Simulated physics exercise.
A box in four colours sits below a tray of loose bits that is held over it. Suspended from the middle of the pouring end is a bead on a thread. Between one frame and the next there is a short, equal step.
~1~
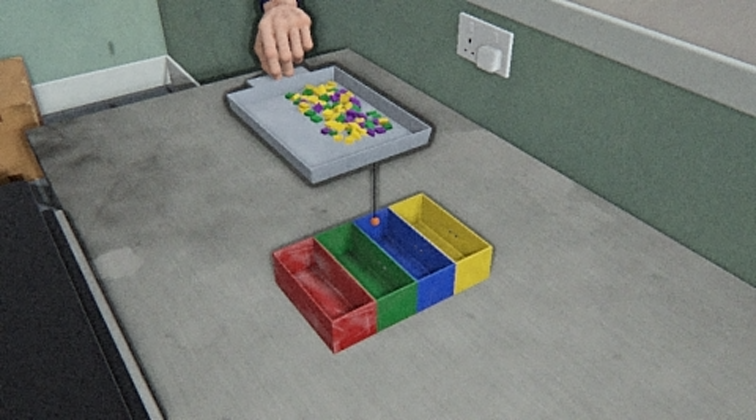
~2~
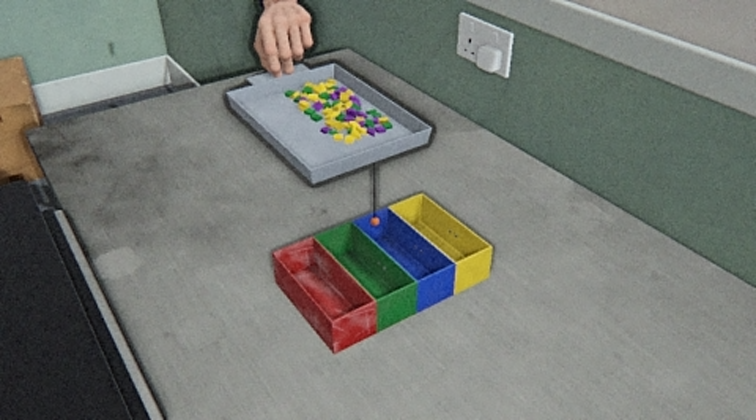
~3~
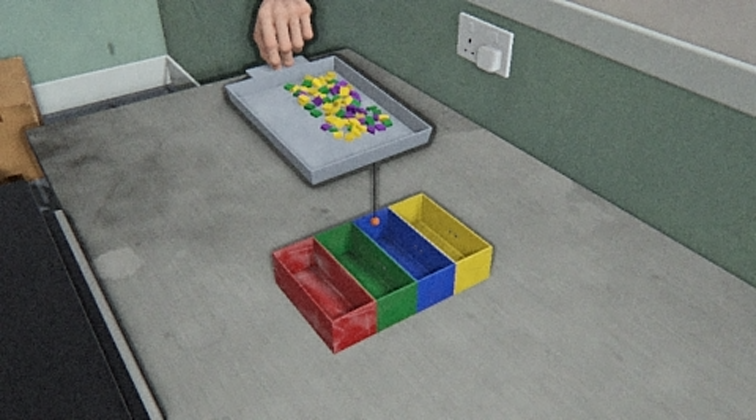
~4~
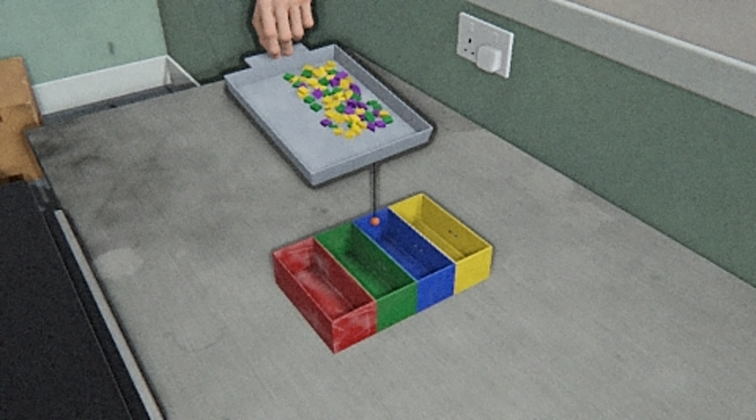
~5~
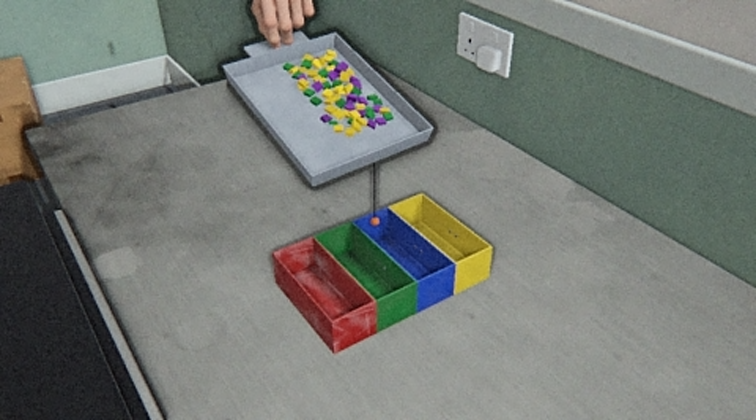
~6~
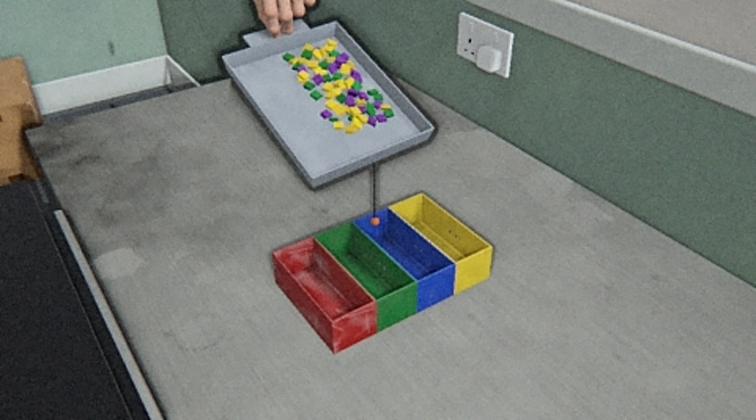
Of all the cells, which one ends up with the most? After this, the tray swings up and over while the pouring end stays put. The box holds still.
The green one ends up with the most.
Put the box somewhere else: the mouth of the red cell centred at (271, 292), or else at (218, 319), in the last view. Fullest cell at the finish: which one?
The first placement favours the blue cell, while the second favours that yellow cell.
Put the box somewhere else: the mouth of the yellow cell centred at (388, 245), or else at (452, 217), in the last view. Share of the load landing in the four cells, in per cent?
Close to 90 in a hundred, then close to 100 in a hundred.
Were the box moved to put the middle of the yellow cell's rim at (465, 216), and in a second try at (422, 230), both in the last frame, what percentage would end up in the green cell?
Some 40 percent in the first case, 50 percent in the second.
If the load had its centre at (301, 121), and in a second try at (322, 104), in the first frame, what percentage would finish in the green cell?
It would be roughly 50 per cent for the first and roughly 50 per cent for the second.
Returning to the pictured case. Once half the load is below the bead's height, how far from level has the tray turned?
Near 115 degrees.
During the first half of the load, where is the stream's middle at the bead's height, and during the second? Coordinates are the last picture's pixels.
Near (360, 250) to start, and near (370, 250) afterwards.
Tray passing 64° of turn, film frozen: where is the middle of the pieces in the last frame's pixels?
I'd mark it close to (361, 148).
Soon after the last picture, tray tipped steeply; nearly all on the tray; a stray few falling or outside the box.
A little later, tray tipped past a quarter turn; most on the tray; a small part in the red cell; a small part in the green cell; a small part in the blue cell; a stray few in the yellow cell; a stray few falling or outside the box.
Later still, tray tipped past a quarter turn; about half in the green cell; about a quarter in the blue cell; about a quarter in the red cell; a small part in the yellow cell.
At rest, tray tipped past a quarter turn; about half in the green cell; about a quarter in the blue cell; about a quarter in the red cell; a small part in the yellow cell.
